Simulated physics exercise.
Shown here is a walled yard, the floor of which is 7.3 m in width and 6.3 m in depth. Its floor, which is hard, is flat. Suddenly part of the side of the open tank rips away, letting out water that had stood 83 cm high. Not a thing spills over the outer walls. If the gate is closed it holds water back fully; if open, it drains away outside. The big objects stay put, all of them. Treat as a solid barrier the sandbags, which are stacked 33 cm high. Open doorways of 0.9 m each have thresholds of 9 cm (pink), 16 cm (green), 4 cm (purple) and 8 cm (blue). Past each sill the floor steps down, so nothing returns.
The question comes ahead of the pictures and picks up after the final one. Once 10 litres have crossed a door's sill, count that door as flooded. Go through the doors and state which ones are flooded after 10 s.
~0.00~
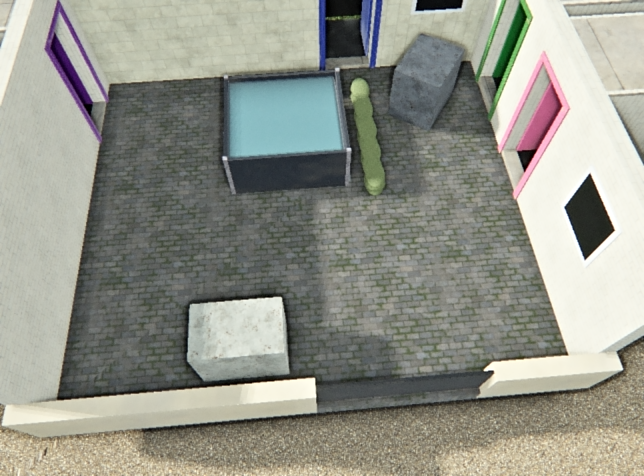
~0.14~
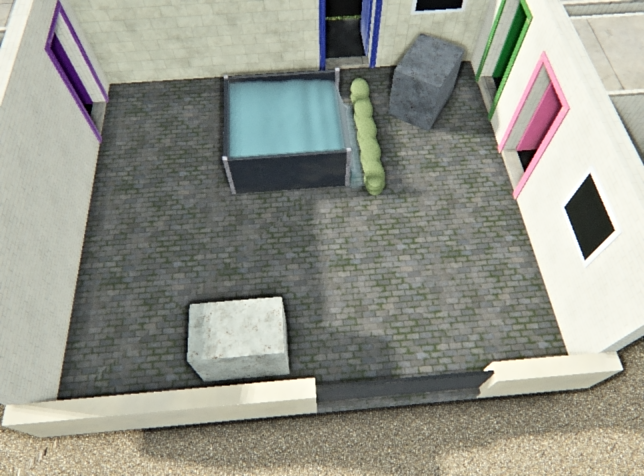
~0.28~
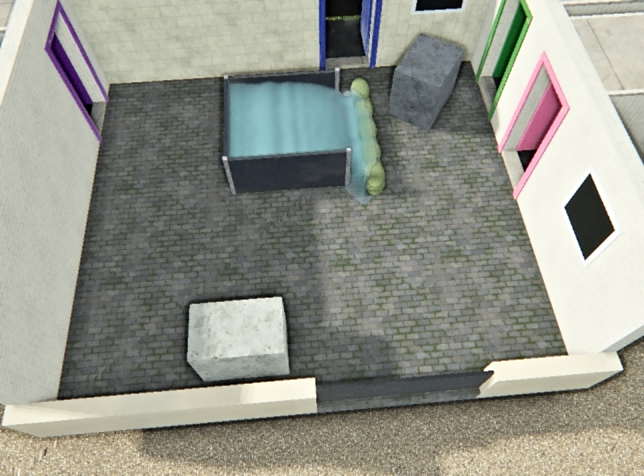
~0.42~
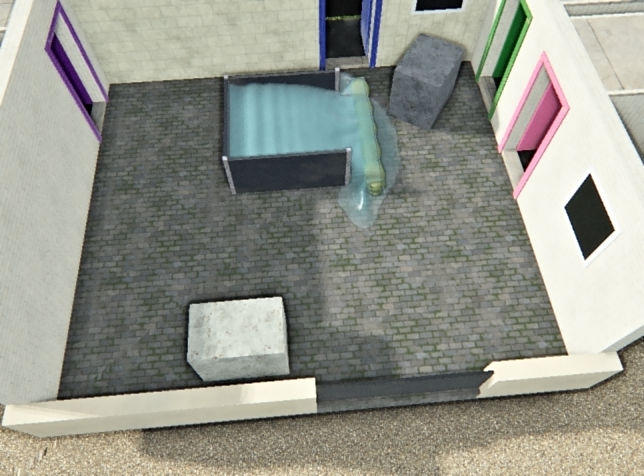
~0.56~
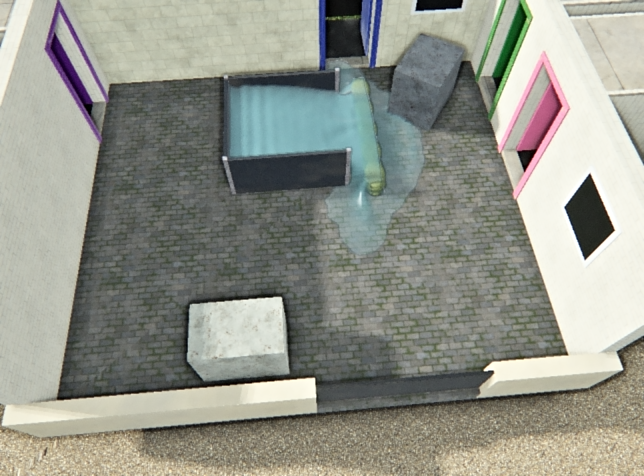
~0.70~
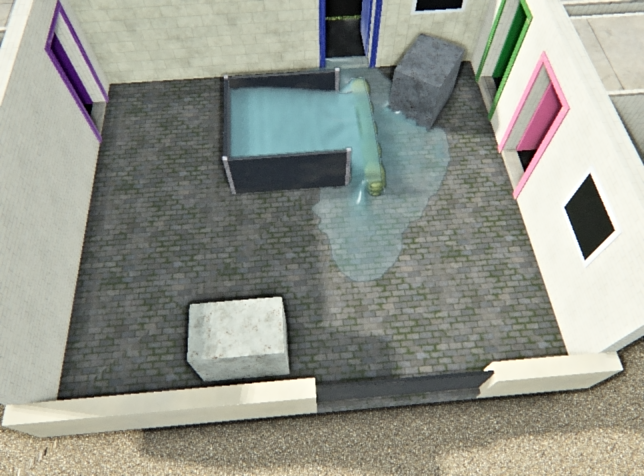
Going through them: The pink door counts as flooded; the green door does not count as flooded; the purple door counts as flooded; the blue door counts as flooded.
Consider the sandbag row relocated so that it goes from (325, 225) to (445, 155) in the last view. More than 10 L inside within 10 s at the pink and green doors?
Then the pink door is over the mark and the green door is over the mark.
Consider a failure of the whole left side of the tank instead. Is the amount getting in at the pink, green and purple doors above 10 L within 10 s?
Log - pink: Threshold not reached, green: Threshold not reached, purple: Threshold topped.
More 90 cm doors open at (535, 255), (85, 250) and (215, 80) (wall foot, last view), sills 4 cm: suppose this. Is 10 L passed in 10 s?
Well, the first is on the high side, the second is on the low side, and the third is on the low side.
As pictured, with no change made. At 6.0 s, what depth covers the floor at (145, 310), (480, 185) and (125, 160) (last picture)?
Approximately 2, 2 and 3 centimetres, going through them in turn.
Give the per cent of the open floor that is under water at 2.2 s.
About 55 per cent.
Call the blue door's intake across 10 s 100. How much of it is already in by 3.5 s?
60 per cent, roughly.
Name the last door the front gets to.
The final one is the purple door.
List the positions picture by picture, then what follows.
In the first picture, the open tank at (285, 116) is whole and still, 83 cm deep.
In the second picture, the front is at (352, 187), 1.0 m from the gap at (340, 132); 0.4 m2 of floor is under water; 83 cm left at the back of the open tank.
In the third picture, water pours out at (340, 134) and has run 1.3 m, to (348, 91); typically 15 cm deep outside, 83 cm at the open tank's back.
In the fourth picture, the front is at (345, 76), 1.8 m from the gap at (340, 134); 2.4 m2 of floor is under water; 76 cm left at the back of the open tank.
In the fifth picture, the front is at (365, 250), 2.2 m from the gap at (340, 134); 4.0 m2 of floor is under water; 70 cm left at the back of the open tank.
In the sixth picture, water pours out at (340, 134) and has run 2.7 m, to (372, 273); typically 5 cm deep outside, 71 cm at the open tank's back.
After 1.4 s water covers 35 % of the floor and is deepest (60 cm) near (357, 153); pink door 13 cm at the sill, 0 L in, green door not reached, purple door not reached, blue door 12 cm at the sill, 50 L in.
After 2.2 s water covers 55 % of the floor and is deepest (42 cm) near (357, 153); pink door 20 cm at the sill, 41 L in, green door 8 cm at the sill, 0 L in, purple door not reached, blue door 14 cm at the sill, 113 L in.
After 3.5 s water covers 60 % of the floor and is deepest (39 cm) near (357, 153); pink door 9 cm at the sill, 73 L in, green door 9 cm at the sill, 0 L in, purple door 6 cm at the sill, 0 L in, blue door 13 cm at the sill, 169 L in.
After 6.0 s water covers 75 % of the floor and is deepest (30 cm) near (357, 153); pink door 3 cm at the sill, 75 L in, green door 6 cm at the sill, 0 L in, purple door 8 cm at the sill, 9 L in, blue door 10 cm at the sill, 241 L in.
After 10.0 s water covers 95 % of the floor and is deepest (20 cm) near (350, 170); pink door 6 cm at the sill, 75 L in, green door 4 cm at the sill, 0 L in, purple door 5 cm at the sill, 19 L in, blue door 8 cm at the sill, 289 L in.
